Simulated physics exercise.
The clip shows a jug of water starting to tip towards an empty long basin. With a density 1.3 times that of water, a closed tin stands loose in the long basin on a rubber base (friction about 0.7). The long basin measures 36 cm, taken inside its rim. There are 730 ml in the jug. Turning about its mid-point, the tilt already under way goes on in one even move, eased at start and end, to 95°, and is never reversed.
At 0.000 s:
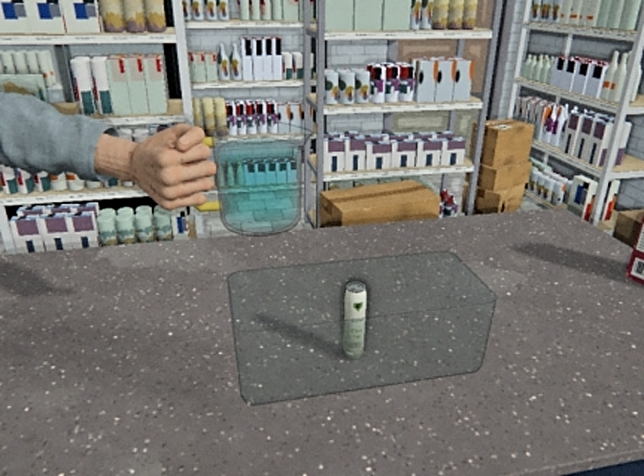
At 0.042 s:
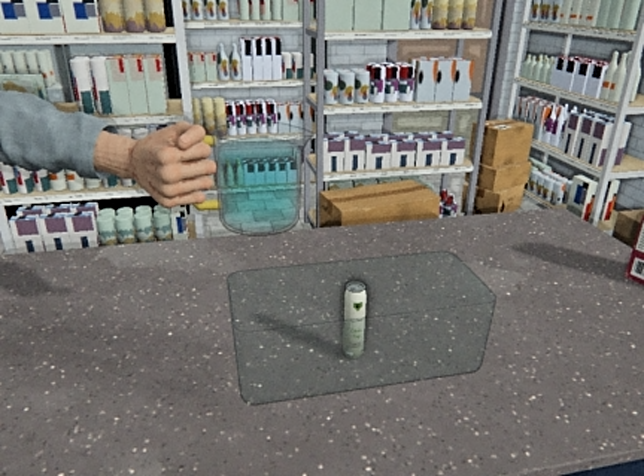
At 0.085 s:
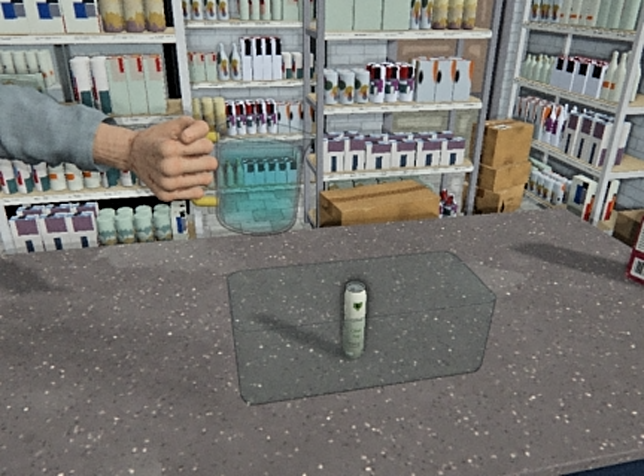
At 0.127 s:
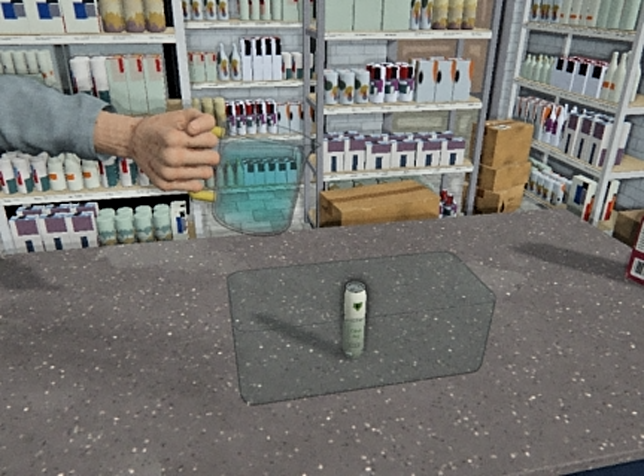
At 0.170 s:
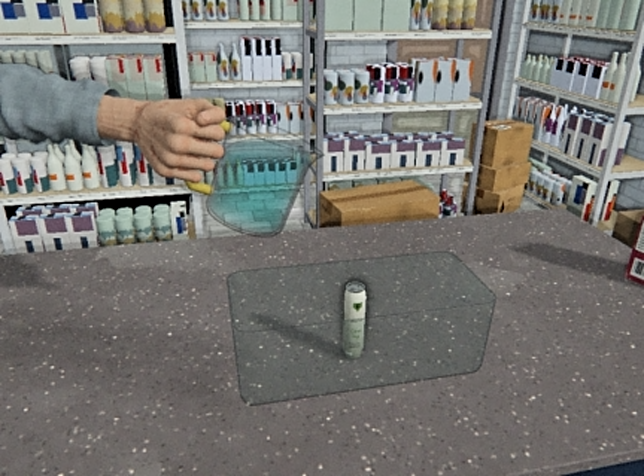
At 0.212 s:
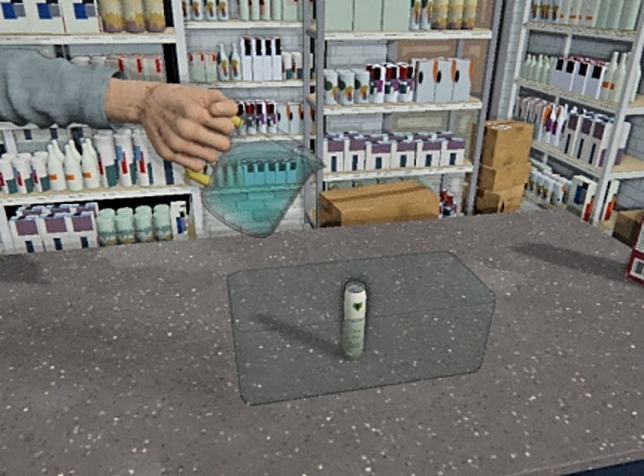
A hand tilting a clear jug of blue water to the right above a counter, beside a clear basin holding an upright tin.
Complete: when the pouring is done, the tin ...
... is still on its feet.
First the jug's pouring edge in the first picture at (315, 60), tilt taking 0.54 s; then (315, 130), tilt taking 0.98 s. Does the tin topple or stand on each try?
In the first try it remains standing; in the second it remains standing.
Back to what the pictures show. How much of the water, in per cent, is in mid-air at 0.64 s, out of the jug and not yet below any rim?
Roughly 24 %.
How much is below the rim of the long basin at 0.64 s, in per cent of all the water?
My estimate is about 52 percent.
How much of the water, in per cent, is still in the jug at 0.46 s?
Fraction remaining: Approx. 62 per cent.
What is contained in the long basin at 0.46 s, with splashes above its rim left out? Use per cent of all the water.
I'd estimate some 8 percent of the liquid.
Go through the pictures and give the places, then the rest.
The first picture shows tilt 0°; pouring edge (313, 131); surface from (216, 149) to (299, 144); the long basin's rim runs from (231, 302) to (474, 275); the tin's top is at (356, 290).
The second picture shows tilt 1°; pouring edge (314, 132); surface from (216, 148) to (300, 145).
The third picture shows tilt 6°; pouring edge (317, 136); surface from (220, 146) to (301, 146).
The fourth picture shows tilt 12°; pouring edge (321, 143); surface from (221, 147) to (306, 148).
The fifth picture shows tilt 21°; pouring edge (325, 153); surface from (221, 157) to (312, 151).
The sixth picture shows tilt 32°; pouring edge (327, 165); surface from (217, 167) to (317, 155).
After 0.46 s the tilt is 90° and 62 per cent is still to pour; the tin stands where it began.
After 0.64 s the tilt is 95° and 24 per cent is still to pour; the tin stands where it began.
After 0.83 s the tilt is 95° and 9 per cent is still to pour; the tin stands where it began.
After 1.04 s the tilt is 95° and 3 per cent is still to pour; the tin stands where it began.
In the end the tin stands where it began.
